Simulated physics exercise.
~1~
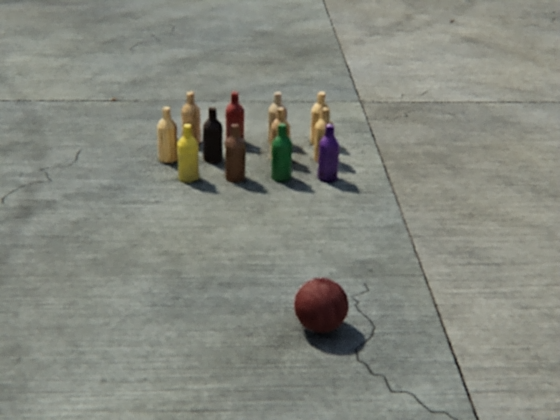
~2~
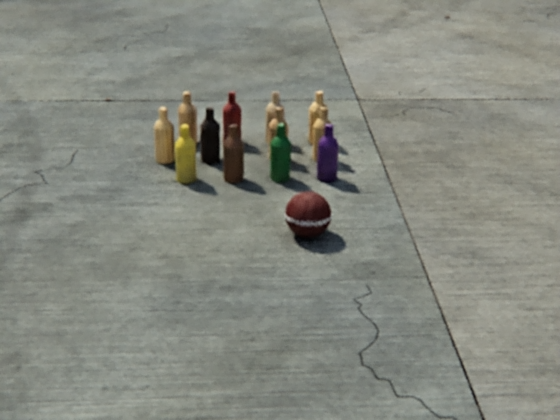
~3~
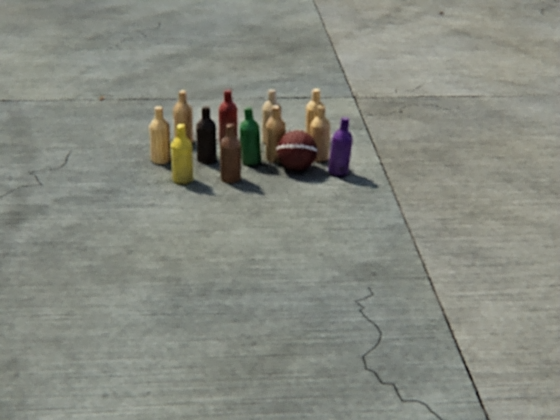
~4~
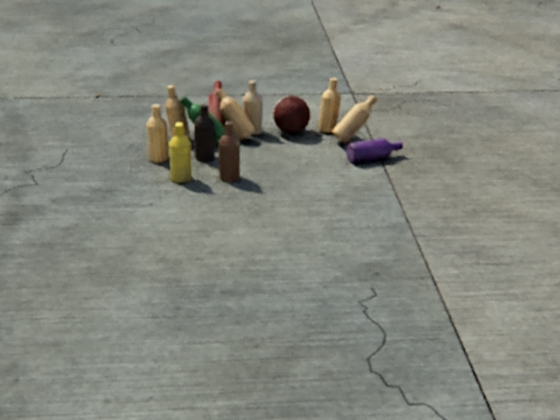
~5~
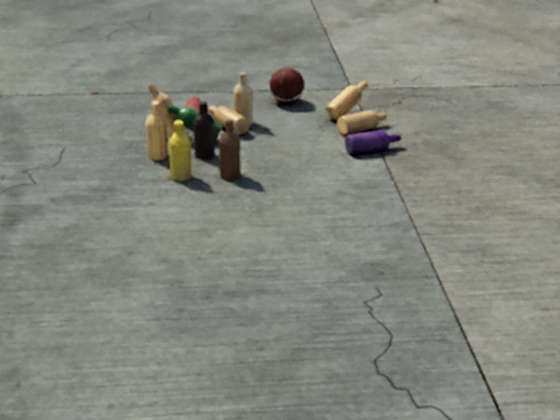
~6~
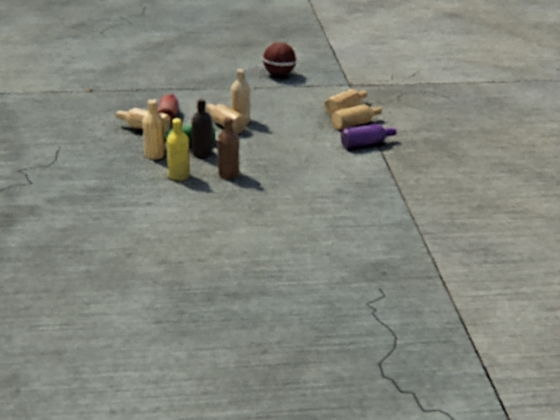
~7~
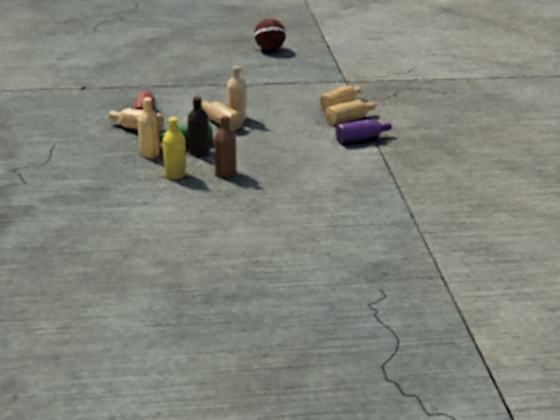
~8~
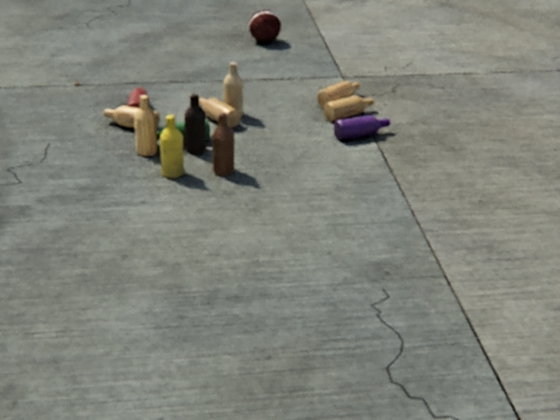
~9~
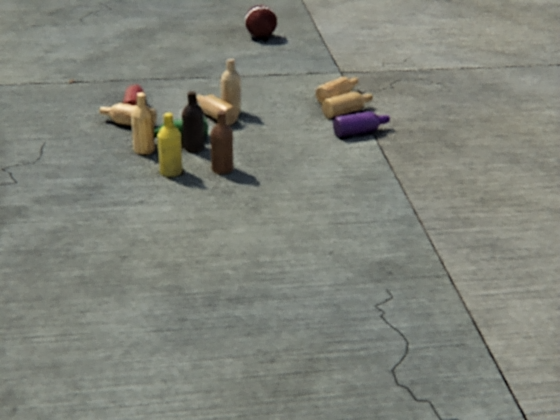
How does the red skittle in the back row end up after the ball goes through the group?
The red skittle topples and ends up lying on the concrete, towards the left behind the skittles that are still standing.
